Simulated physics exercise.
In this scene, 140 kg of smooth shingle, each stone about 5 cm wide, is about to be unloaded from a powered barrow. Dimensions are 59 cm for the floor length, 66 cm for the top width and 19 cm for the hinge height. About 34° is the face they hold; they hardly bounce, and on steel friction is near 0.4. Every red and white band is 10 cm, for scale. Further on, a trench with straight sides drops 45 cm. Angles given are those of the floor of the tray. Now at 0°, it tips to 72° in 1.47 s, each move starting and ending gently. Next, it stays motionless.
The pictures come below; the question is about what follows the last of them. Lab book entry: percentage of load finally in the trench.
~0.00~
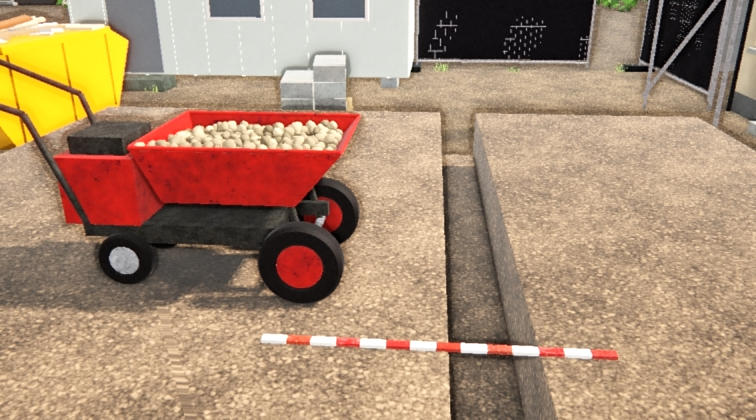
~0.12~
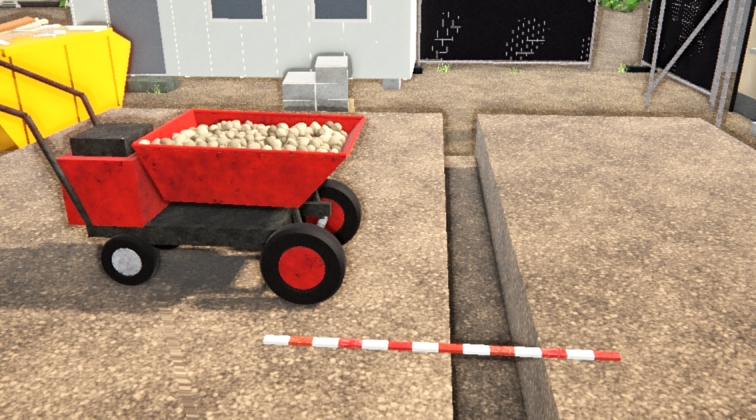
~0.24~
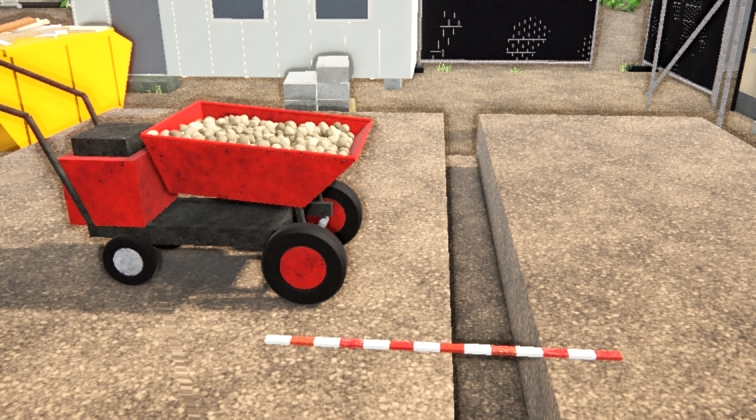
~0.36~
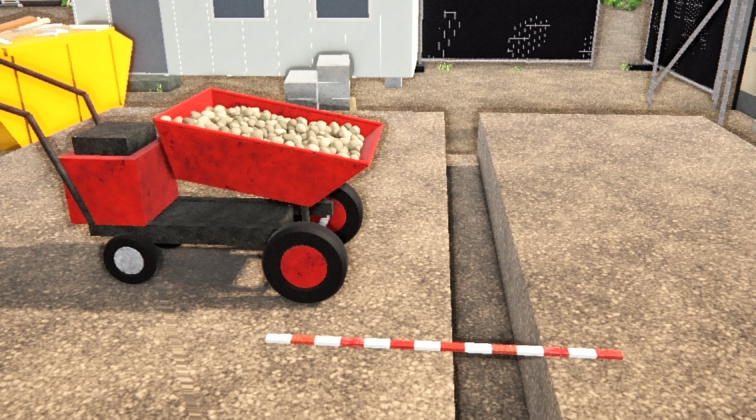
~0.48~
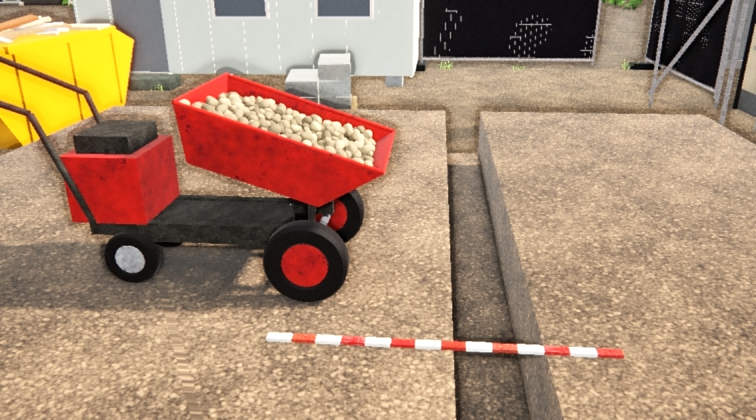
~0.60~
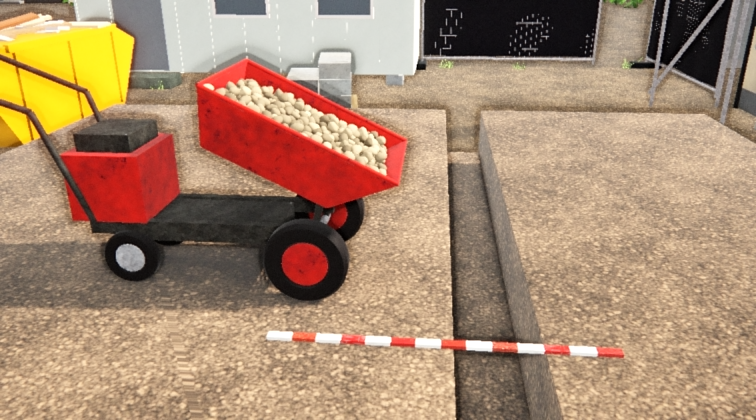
Approx. 100 percent.
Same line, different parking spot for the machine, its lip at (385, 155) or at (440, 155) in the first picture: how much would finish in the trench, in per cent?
About 75 per cent first, then about 20 per cent.
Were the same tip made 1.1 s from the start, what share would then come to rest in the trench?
100 per cent.
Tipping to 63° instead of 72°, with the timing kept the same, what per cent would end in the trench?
It comes out at about 100 percent.
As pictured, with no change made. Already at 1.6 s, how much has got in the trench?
I'd put it near 70 per cent.
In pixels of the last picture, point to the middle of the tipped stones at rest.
Resting centre: About (486, 338).
After 1.1 s the floor is at 61°; 96 % in the tray, 2 % short of the trench, 1 % in the trench; the foremost stones are at (461, 245).
After 1.6 s the floor is at 72°; 30 % in the tray, 2 % short of the trench, 68 % in the trench; the foremost stones are at (520, 353).
After 1.9 s the floor is at 72°; 7 % in the tray, 2 % short of the trench, 92 % in the trench; the foremost stones are at (517, 345).
After 3.9 s the floor is at 72°; 0 % in the tray, 100 % in the trench; the foremost stones are at (516, 339).
